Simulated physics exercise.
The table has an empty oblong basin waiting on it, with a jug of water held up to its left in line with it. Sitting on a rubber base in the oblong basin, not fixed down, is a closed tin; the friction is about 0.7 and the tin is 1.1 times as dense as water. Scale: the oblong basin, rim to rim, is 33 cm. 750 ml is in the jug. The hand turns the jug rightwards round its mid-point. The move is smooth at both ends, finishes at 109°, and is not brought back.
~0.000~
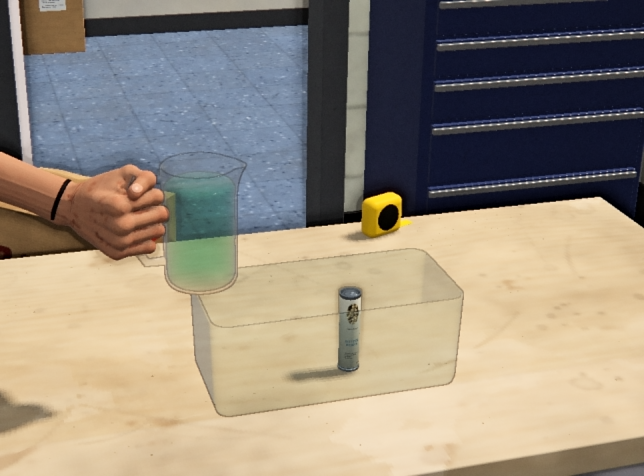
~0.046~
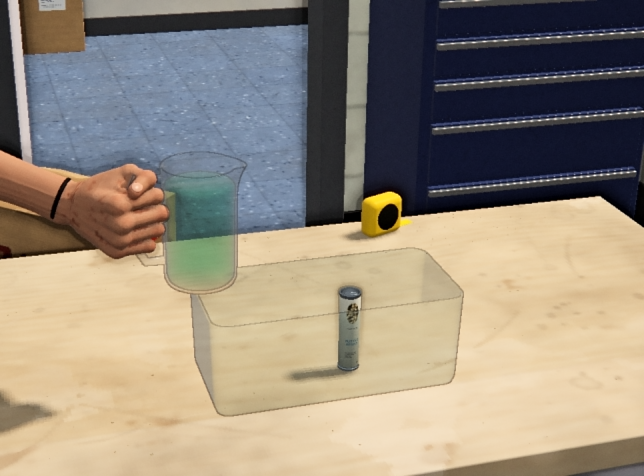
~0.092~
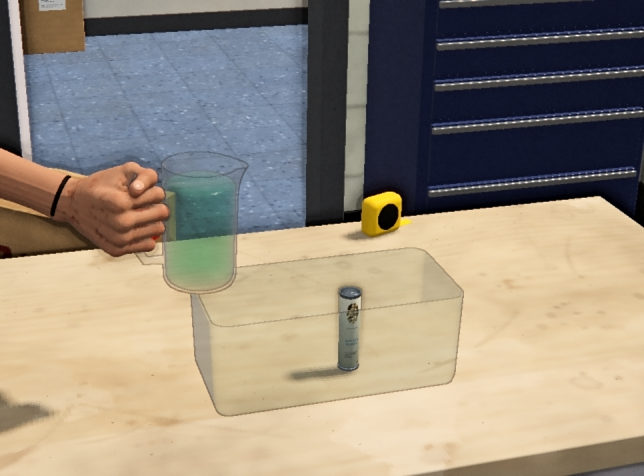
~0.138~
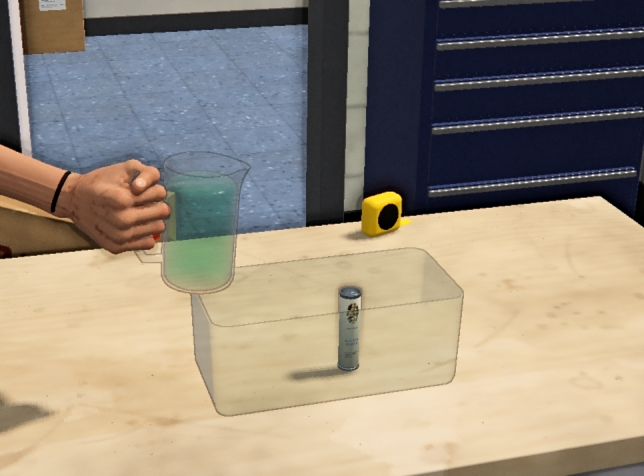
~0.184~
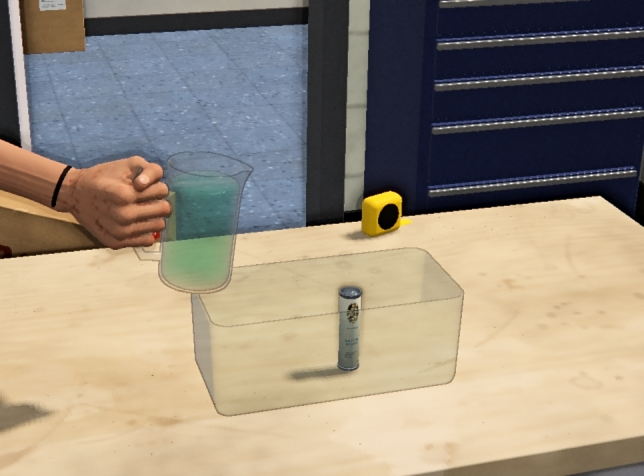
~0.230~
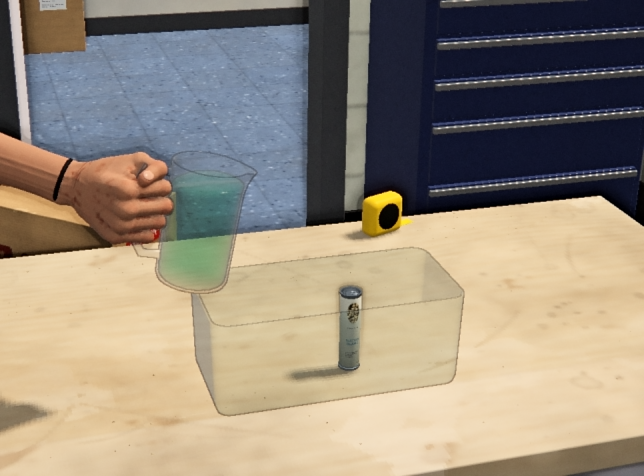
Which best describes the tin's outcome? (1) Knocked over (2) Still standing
2, still standing.
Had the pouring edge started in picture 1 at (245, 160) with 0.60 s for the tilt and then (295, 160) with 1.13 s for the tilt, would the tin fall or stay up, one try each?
Trial 1 - tin stays standing; trial 2 - tin tips.
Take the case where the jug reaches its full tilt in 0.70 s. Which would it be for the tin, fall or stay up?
In that case the tin stays vertical.
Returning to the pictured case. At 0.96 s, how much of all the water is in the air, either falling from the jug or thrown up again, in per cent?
Near 14 per cent, I'd say.
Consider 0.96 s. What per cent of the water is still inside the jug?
Roughly 42 percent remains.
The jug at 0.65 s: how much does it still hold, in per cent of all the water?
Some 88 % of it is still there.
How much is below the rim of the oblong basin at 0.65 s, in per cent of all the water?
Roughly 2 per cent.
Then, 0.65 s in, the tilt is 67° and 89 per cent is still to pour; the tin stands where it began.
Then, 0.96 s in, the tilt is 103° and 42 per cent is still to pour; the tin stands where it began.
Then, 1.28 s in, the tilt is 109° and 4 per cent is still to pour; the tin stands where it began.
Then, 1.63 s in, the tilt is 109° and 0 per cent is still to pour; the tin stands where it began.
Finally, the tin stands where it began.
